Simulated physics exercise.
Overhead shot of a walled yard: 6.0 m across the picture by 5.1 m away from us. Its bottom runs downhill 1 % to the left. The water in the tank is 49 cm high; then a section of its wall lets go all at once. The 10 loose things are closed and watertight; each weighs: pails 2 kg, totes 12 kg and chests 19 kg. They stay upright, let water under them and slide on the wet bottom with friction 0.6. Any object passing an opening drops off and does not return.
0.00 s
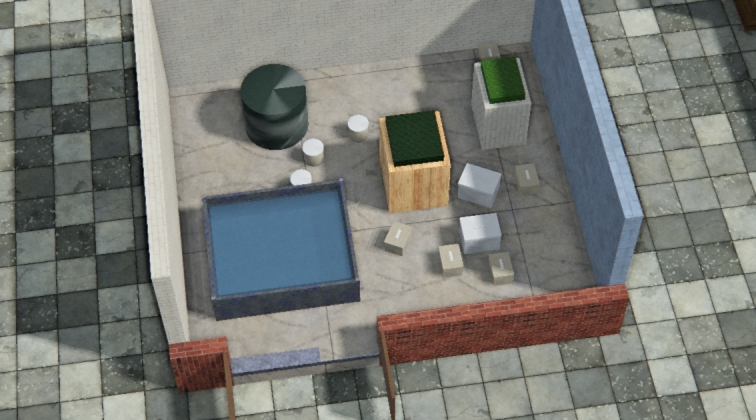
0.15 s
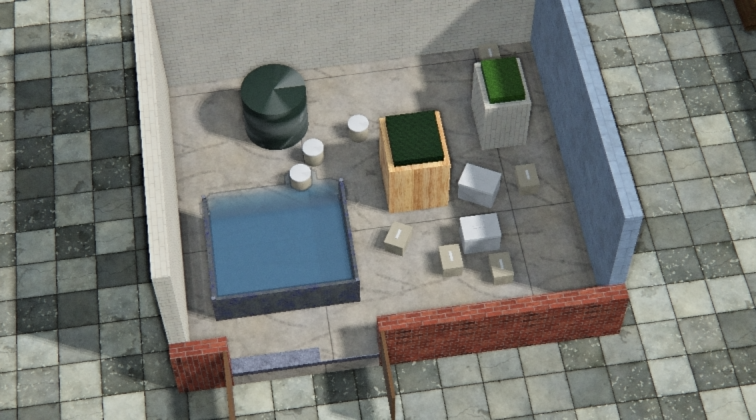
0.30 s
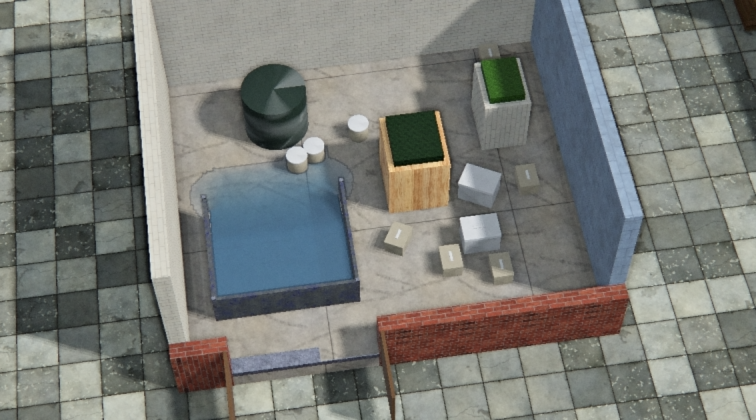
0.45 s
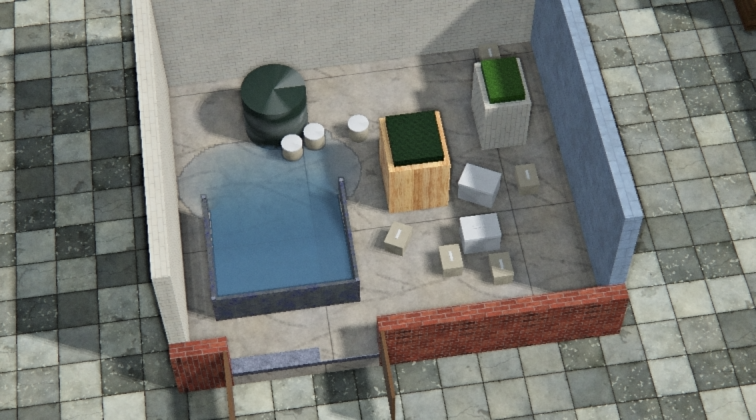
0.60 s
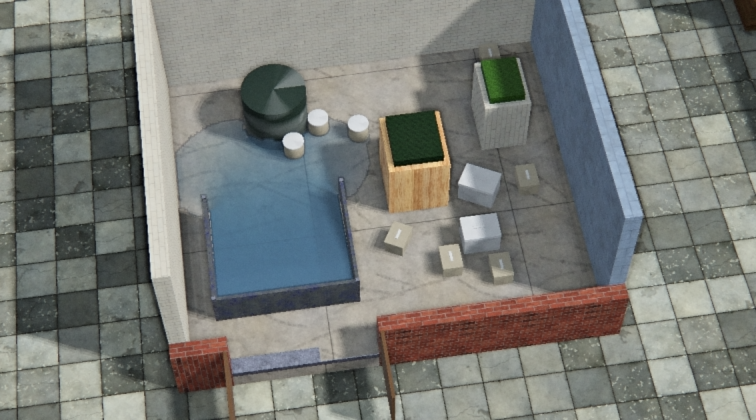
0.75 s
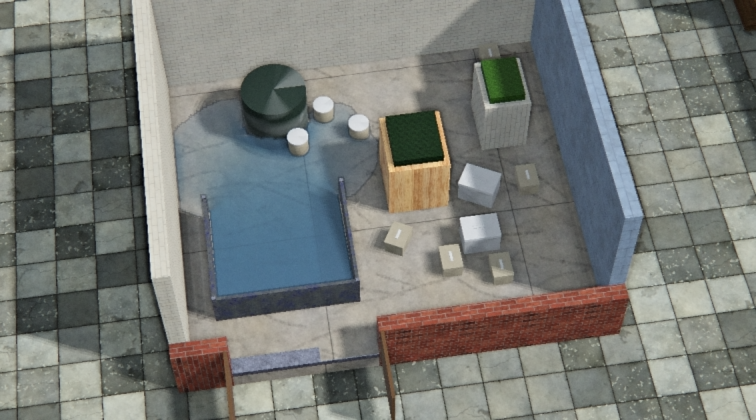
Water spreads from the open back of the tank, pushing white pails across the yard.
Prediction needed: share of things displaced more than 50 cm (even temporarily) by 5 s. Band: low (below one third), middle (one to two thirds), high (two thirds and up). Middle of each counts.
Middle.
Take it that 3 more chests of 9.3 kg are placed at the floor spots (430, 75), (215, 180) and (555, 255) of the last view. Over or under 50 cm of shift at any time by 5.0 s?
Check, in order - exceeded, exceeded, not exceeded.
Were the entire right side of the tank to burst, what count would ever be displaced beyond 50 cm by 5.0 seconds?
In that case the number is 8.
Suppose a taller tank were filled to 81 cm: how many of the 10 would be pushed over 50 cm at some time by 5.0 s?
With that change, 6 of them.
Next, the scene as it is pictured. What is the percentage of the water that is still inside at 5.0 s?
About 100 in a hundred parts of the water.
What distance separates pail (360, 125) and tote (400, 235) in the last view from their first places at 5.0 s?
In that order: 300 cm, 0 cm.
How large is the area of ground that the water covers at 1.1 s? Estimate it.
About 10.0 m2 is covered.
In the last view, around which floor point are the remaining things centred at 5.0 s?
Close to pixel (495, 193).
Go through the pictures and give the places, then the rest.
In the first frame, a pail at (313, 147), on the bottom; a pail at (301, 178) rests on the ground; 3.3 m2 under water; 0 of 10 have shifted.
In the second frame, a pail at (313, 147) rests on the ground; a pail at (300, 173) rests on the ground, 10 cm from its start; 4.2 m2 under water; 1 of 10 have shifted.
In the third frame, a pail at (314, 145) rests on the ground, 3 cm from its start; a pail at (297, 155), on the bottom, 43 cm from its start; 5.3 m2 under water; 1 of 10 have shifted.
In the fourth frame, a pail at (314, 131), on the bottom, 30 cm from its start; a pail at (292, 143) floats, 67 cm from its start; 6.4 m2 under water; 2 of 10 have shifted.
In the fifth frame, a pail at (318, 117), on the bottom, 57 cm from its start; a pail at (293, 141), afloat, 68 cm from its start; water covers 7.3 m2; 2 of 10 have shifted.
In the sixth frame, a pail at (323, 104) rests on the ground, 83 cm from its start; a pail at (298, 137), afloat, 70 cm from its start; 8.2 m2 under water; 2 of 10 have shifted.
After 1.1 s 2 of 10 are over 50 cm from their spots; 1 afloat.
After 2.2 s 3 of 10 are over 50 cm from their spots; 3 afloat.
After 3.5 s 4 of 10 are over 50 cm from their spots; 4 afloat.
After 5.0 s 4 of 10 are over 50 cm from their spots, and 4 have been at some point; 3 afloat.
